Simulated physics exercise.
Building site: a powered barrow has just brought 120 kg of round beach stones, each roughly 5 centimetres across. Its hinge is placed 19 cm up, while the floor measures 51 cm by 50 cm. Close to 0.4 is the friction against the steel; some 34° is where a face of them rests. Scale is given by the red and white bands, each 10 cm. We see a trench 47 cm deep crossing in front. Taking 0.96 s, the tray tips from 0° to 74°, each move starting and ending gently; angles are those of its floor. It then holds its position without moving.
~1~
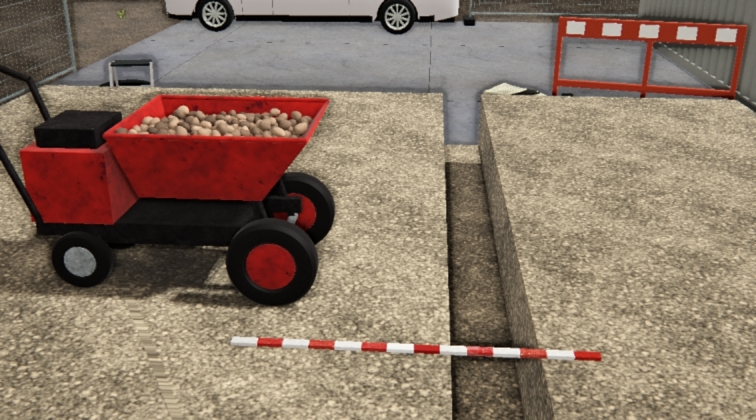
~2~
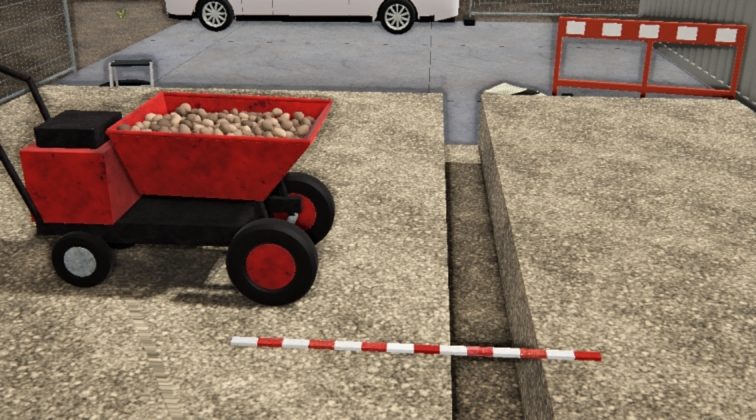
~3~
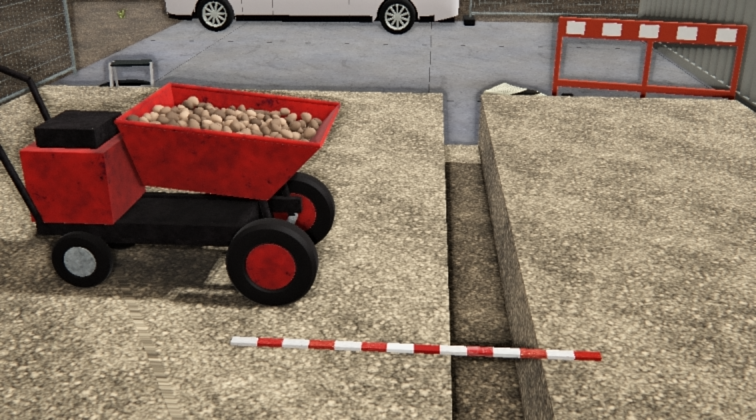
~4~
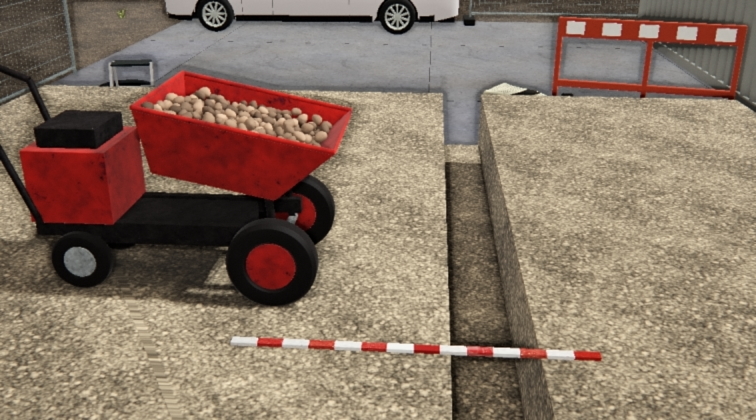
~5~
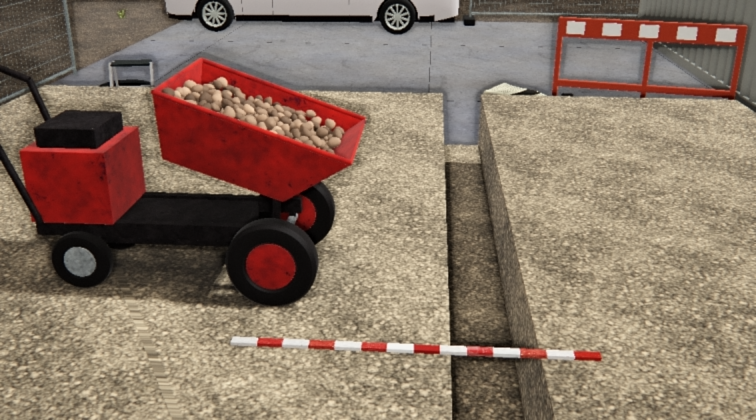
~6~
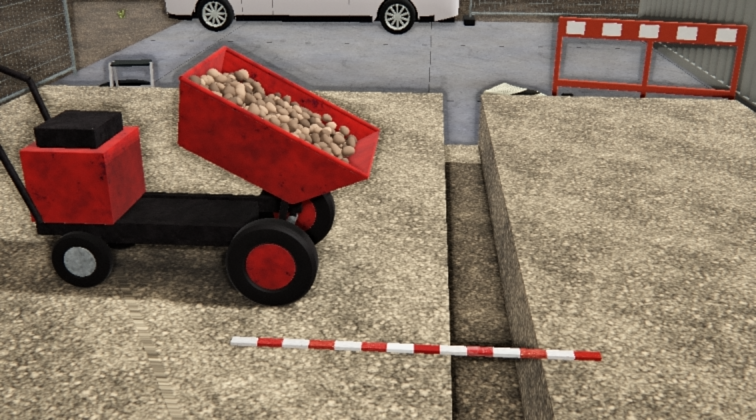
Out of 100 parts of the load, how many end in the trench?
Some 90 out of 100.
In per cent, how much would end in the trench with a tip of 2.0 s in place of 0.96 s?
It'd be some 90 per cent.
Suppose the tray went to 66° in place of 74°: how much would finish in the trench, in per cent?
The trench would hold about 90% of it.
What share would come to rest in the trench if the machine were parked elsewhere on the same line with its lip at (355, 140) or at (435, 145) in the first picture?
The first start gives about 80 per cent, the second about 10.
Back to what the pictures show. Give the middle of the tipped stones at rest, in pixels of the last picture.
At about pixel (481, 353) in the last view.
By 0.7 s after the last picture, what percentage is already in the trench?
About 45%.
Then, 0.3 s after the last picture the floor is at 62°, 100 % in the tray; the foremost stones are at (414, 216).
Then, 0.7 s after the last picture the floor is at 74°, 45 % in the tray, 12 % short of the trench, 43 % in the trench; the foremost stones are at (515, 328).
Then, 1.0 s after the last picture the floor is at 74°, 10 % in the tray, 14 % short of the trench, 76 % in the trench; the foremost stones are at (536, 329).
Then, 3.0 s after the last picture the floor is at 74°, 0 % in the tray, 10 % short of the trench, 90 % in the trench; the foremost stones are at (557, 323).
